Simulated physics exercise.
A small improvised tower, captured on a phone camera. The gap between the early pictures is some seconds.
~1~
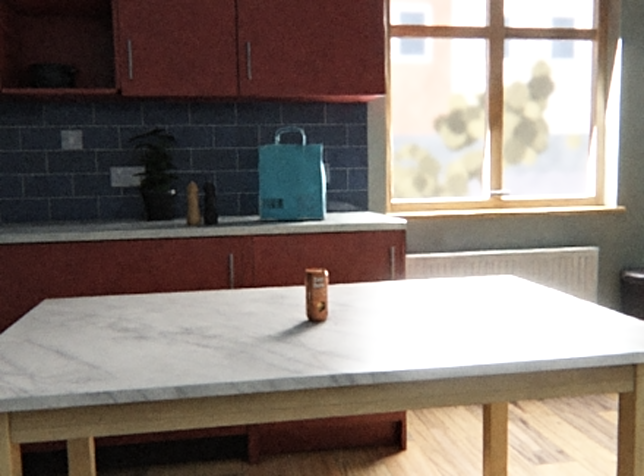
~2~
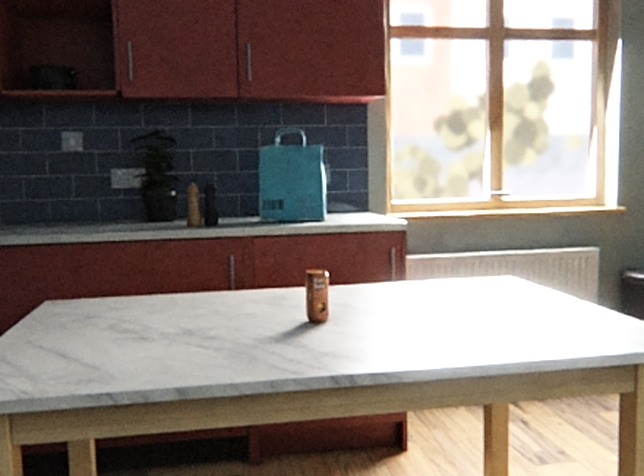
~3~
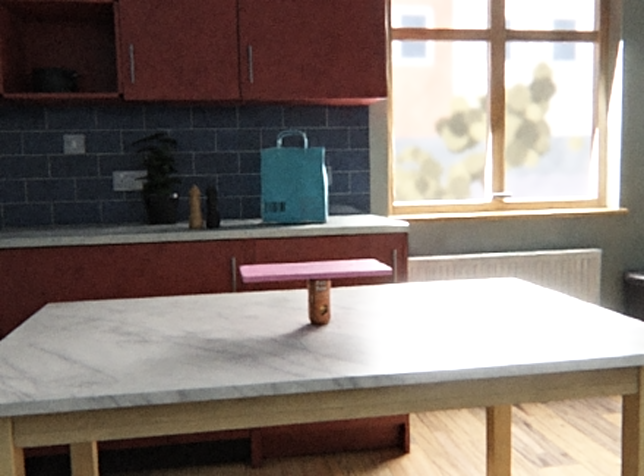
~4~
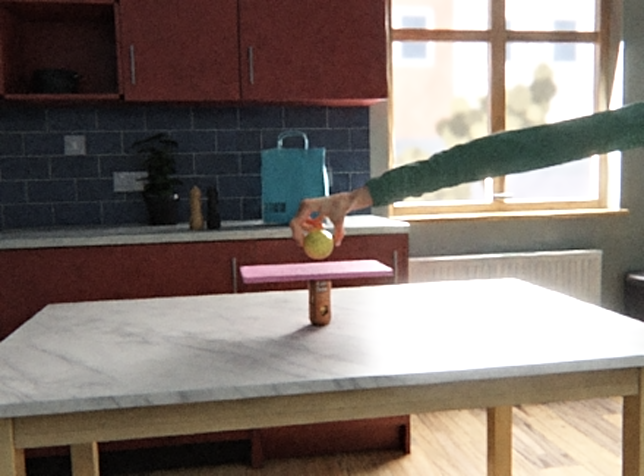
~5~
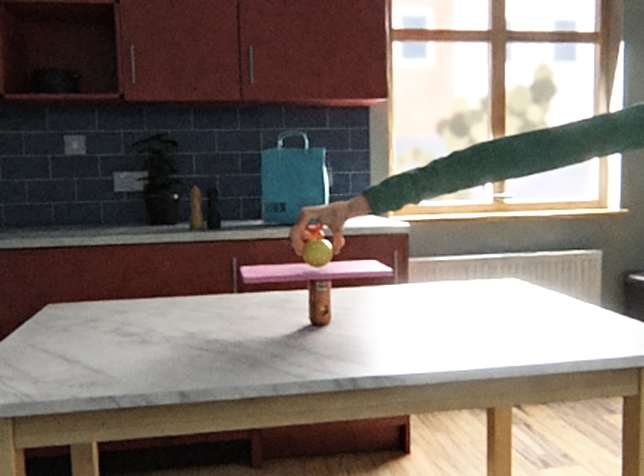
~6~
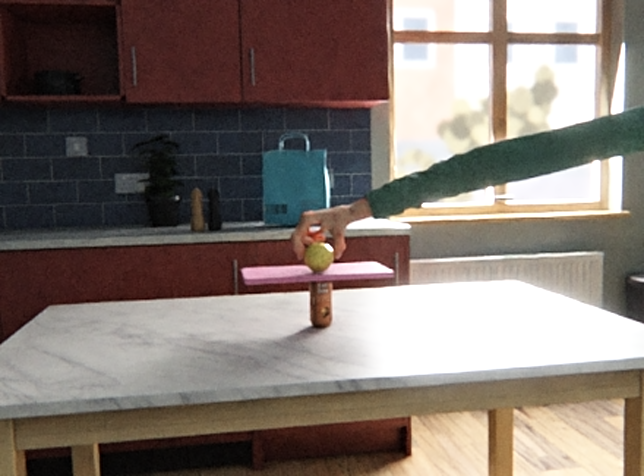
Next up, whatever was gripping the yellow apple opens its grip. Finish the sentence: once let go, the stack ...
Once let go, the stack stays put.
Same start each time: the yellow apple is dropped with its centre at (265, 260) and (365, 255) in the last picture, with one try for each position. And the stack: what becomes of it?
First try: It loses its balance; second try: It holds.
Then, 0.20 s later than the last frame, all is still.
Then, 0.50 s later than the last frame, yellow apple resting near (319, 258).
When it is over, all 3 as before. End places, in pixels of the last picture, yellow apple near (319, 258). The stack holds.
